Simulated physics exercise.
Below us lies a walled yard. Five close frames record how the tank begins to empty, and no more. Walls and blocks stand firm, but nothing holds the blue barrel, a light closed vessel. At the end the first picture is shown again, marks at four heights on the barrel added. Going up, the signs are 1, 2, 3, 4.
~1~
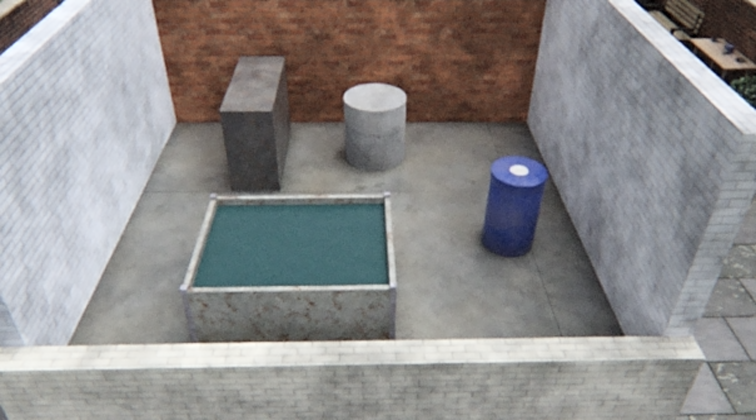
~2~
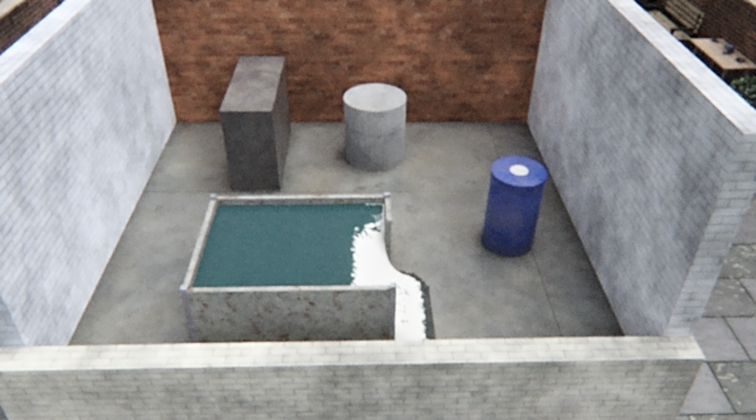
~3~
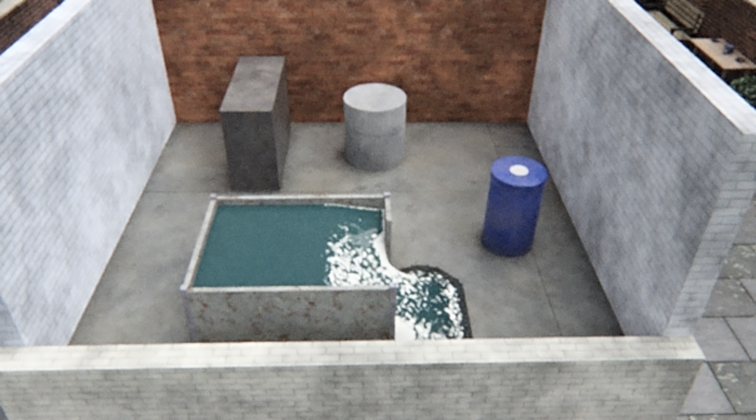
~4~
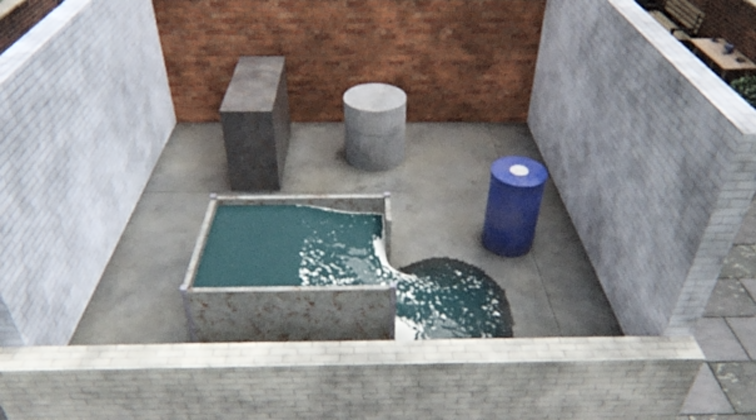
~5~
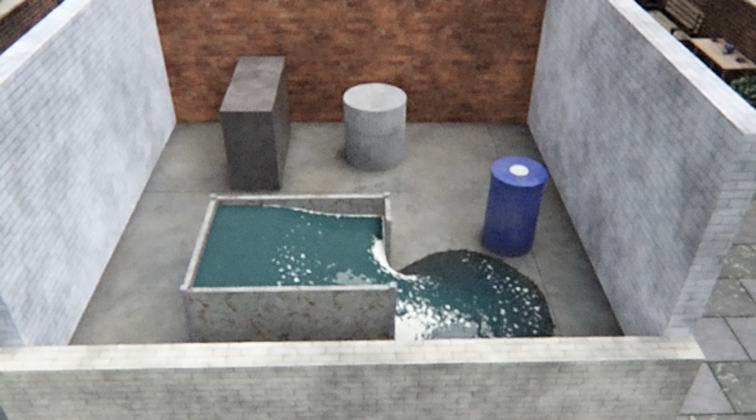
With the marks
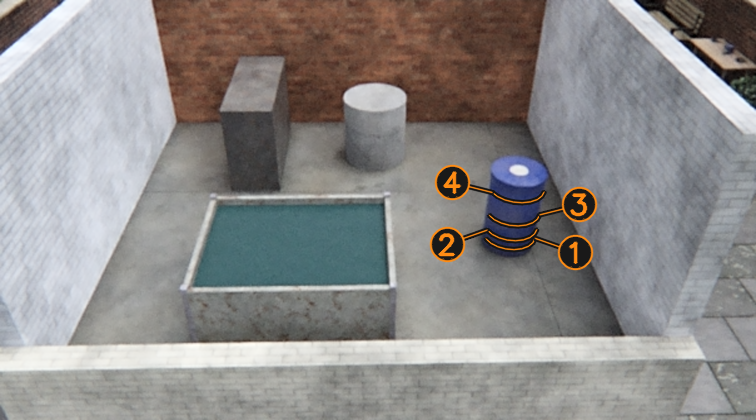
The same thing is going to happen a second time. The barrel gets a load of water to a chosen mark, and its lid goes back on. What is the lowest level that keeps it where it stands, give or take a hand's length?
3 will do.
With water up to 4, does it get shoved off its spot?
No.
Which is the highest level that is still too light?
That would be 2.
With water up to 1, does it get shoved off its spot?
Yes, that goes wrong.
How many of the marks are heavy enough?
Two.
On the marked copy, 1 at (514, 249); 2 at (515, 240); 3 at (518, 225); 4 at (522, 202); from the bottom up 1, 2, 3, 4.
With 1, it is pushed about twice its own width away.
With 2, it is pushed about half its own width away.
With 3, it does not move.
With 4, it does not move.
